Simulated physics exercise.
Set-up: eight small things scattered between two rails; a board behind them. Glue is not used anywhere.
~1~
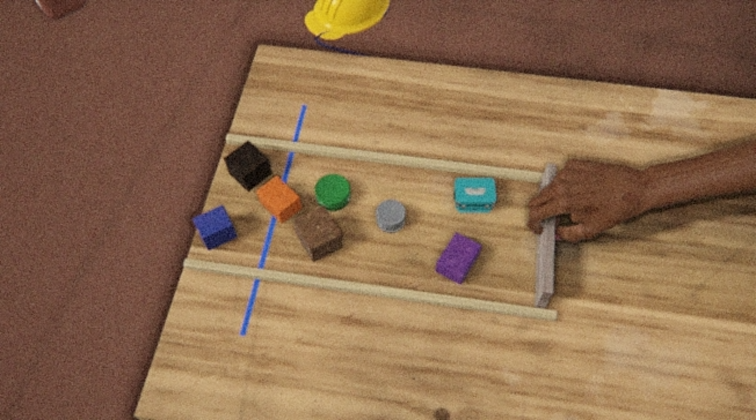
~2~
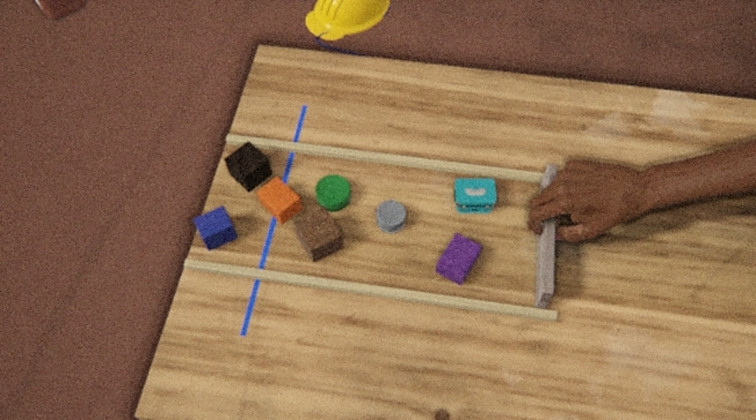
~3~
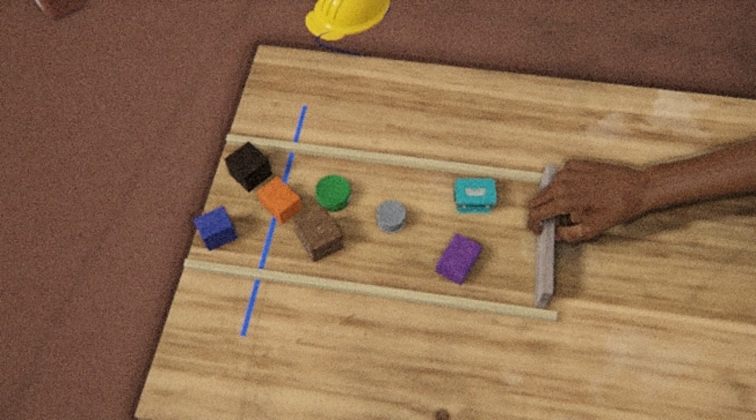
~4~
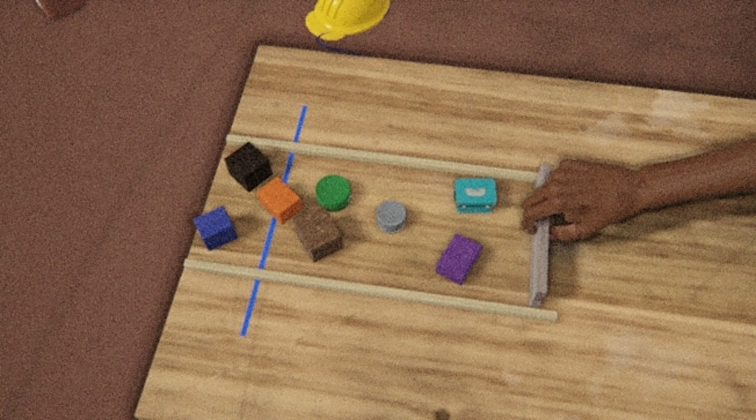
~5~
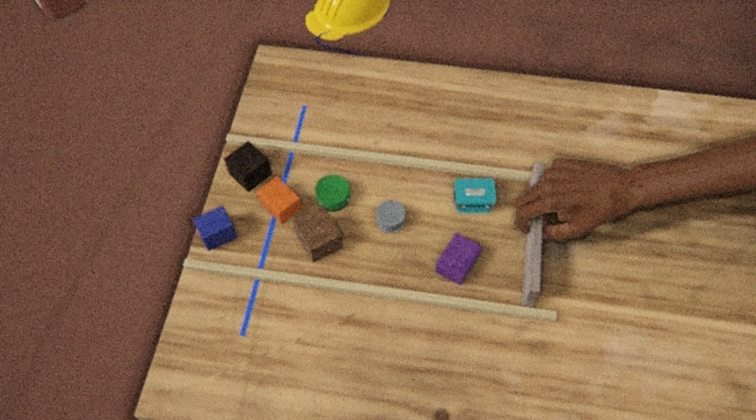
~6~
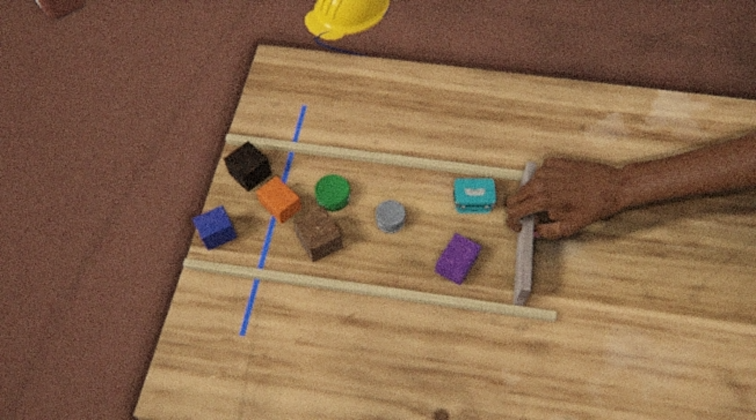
The clip shows small coloured blocks, a green disc, a grey pot and a turquoise case lying still between two rails on a wooden table, while a hand holds a board at the right, then slides it slightly left.
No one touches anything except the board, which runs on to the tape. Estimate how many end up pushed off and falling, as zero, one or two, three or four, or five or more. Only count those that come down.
The number going over the end will be just one or two.
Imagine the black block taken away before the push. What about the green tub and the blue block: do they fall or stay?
The green tub stays up top while the blue block ends up below.
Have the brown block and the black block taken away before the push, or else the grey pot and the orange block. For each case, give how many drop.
You'd get 0 in the first case and 1 in the second one.
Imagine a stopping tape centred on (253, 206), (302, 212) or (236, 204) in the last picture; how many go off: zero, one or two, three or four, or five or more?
Taking the tapes one at a time, the count is three to four, then zero, then five or more.
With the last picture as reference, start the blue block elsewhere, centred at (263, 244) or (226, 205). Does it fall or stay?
At the first place it rests in place, and at the second it goes off the edge.
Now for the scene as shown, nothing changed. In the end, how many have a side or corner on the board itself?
3 in contact.
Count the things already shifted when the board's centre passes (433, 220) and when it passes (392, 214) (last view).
At the first spot 2, then 3.
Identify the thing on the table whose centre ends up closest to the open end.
The one is the orange block.
Early on, none off yet; blue block at rest near (215, 228); black block at rest near (248, 166); orange block at rest near (279, 200).
A while later, none off yet; blue block at rest near (215, 228); black block at rest near (248, 166); orange block moving near (272, 202).
Finally, the number that fall off is one or two; lost, blue block.
